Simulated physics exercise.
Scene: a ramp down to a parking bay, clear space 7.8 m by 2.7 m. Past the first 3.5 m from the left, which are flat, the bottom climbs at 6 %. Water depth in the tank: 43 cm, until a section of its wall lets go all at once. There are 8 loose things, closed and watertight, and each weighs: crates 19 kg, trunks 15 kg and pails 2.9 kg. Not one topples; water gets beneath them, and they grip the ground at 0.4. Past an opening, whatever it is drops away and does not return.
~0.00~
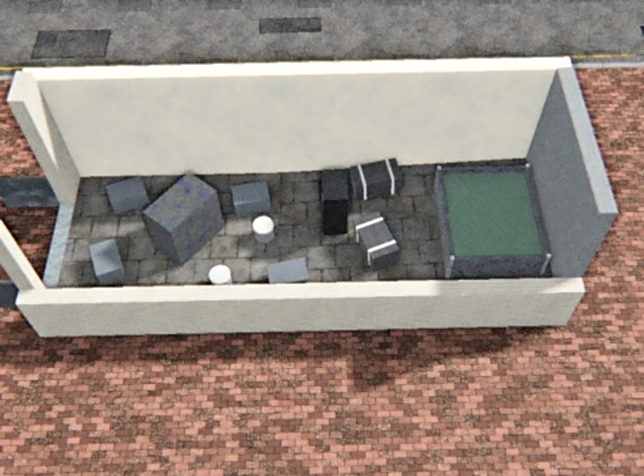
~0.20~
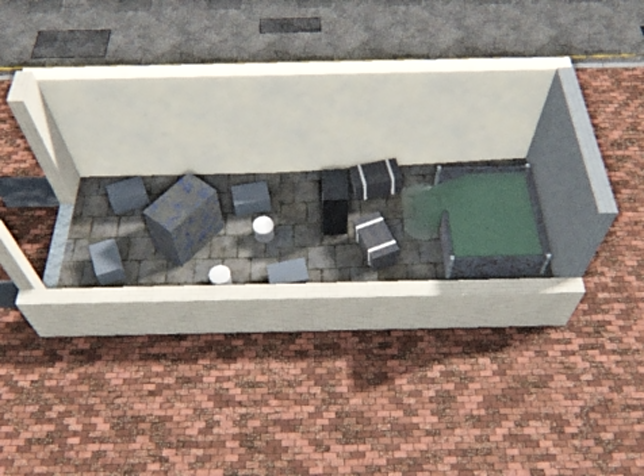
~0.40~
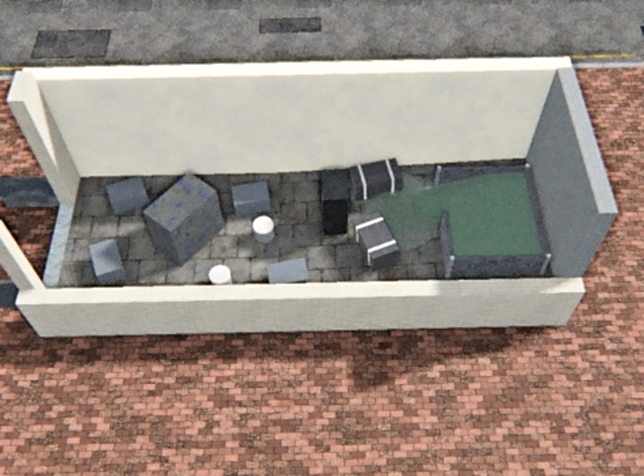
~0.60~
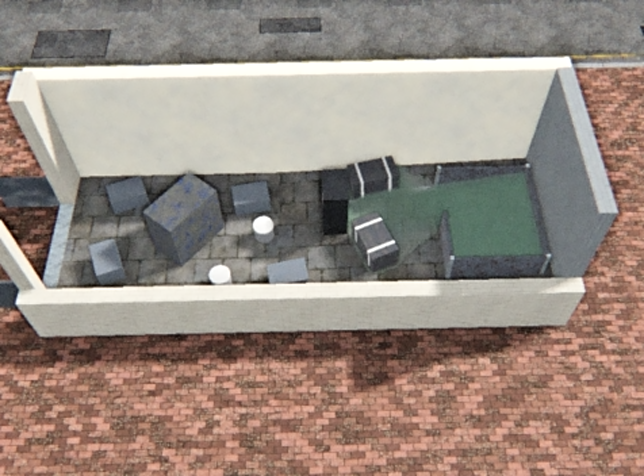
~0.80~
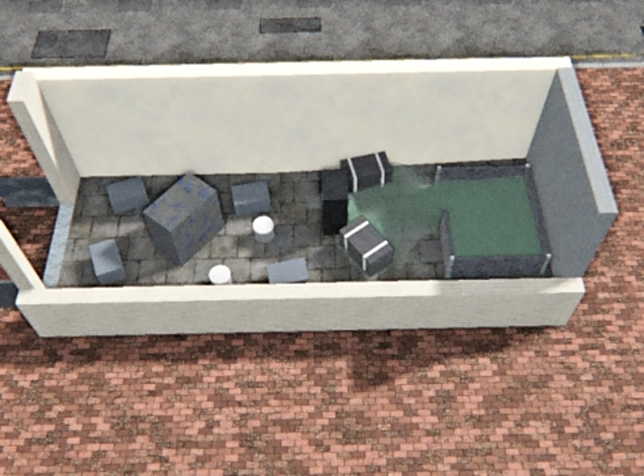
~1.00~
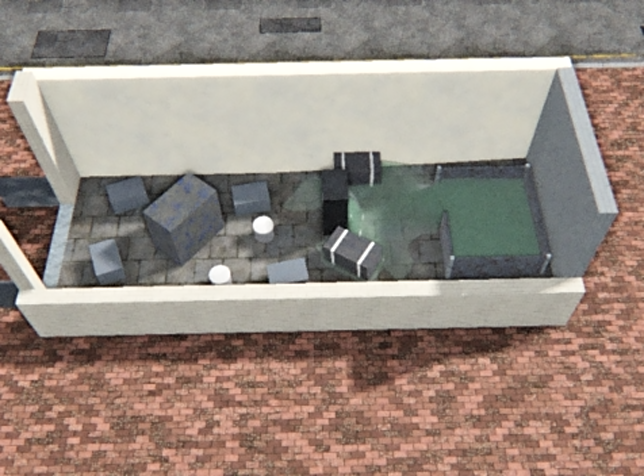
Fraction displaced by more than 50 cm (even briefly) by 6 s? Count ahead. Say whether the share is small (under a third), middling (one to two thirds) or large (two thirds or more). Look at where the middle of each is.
Large, two thirds or more.
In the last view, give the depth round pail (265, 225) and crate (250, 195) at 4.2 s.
I'd estimate 11 cm for the first and 7 cm for the second.
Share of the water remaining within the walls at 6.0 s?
Around 90 % of the water.
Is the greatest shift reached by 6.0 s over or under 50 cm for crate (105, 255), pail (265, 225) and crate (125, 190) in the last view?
First stays inside the line, second crosses the line, third crosses the line.
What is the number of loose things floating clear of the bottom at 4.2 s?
My tally comes to 4.
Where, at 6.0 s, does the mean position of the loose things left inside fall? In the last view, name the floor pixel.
Mean floor pixel: About (136, 251).
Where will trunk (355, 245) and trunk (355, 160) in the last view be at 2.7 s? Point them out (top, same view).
I'd say close to (317, 276) and close to (261, 175).
After 1.4 s 2 of 8 are over 50 cm from their spots; 1 afloat.
After 2.7 s 4 of 8 are over 50 cm from their spots; 3 afloat.
After 4.2 s 7 of 8 are over 50 cm from their spots; 4 afloat.
After 6.0 s 7 of 8 are over 50 cm from their spots, and 7 have been at some point; 4 afloat.
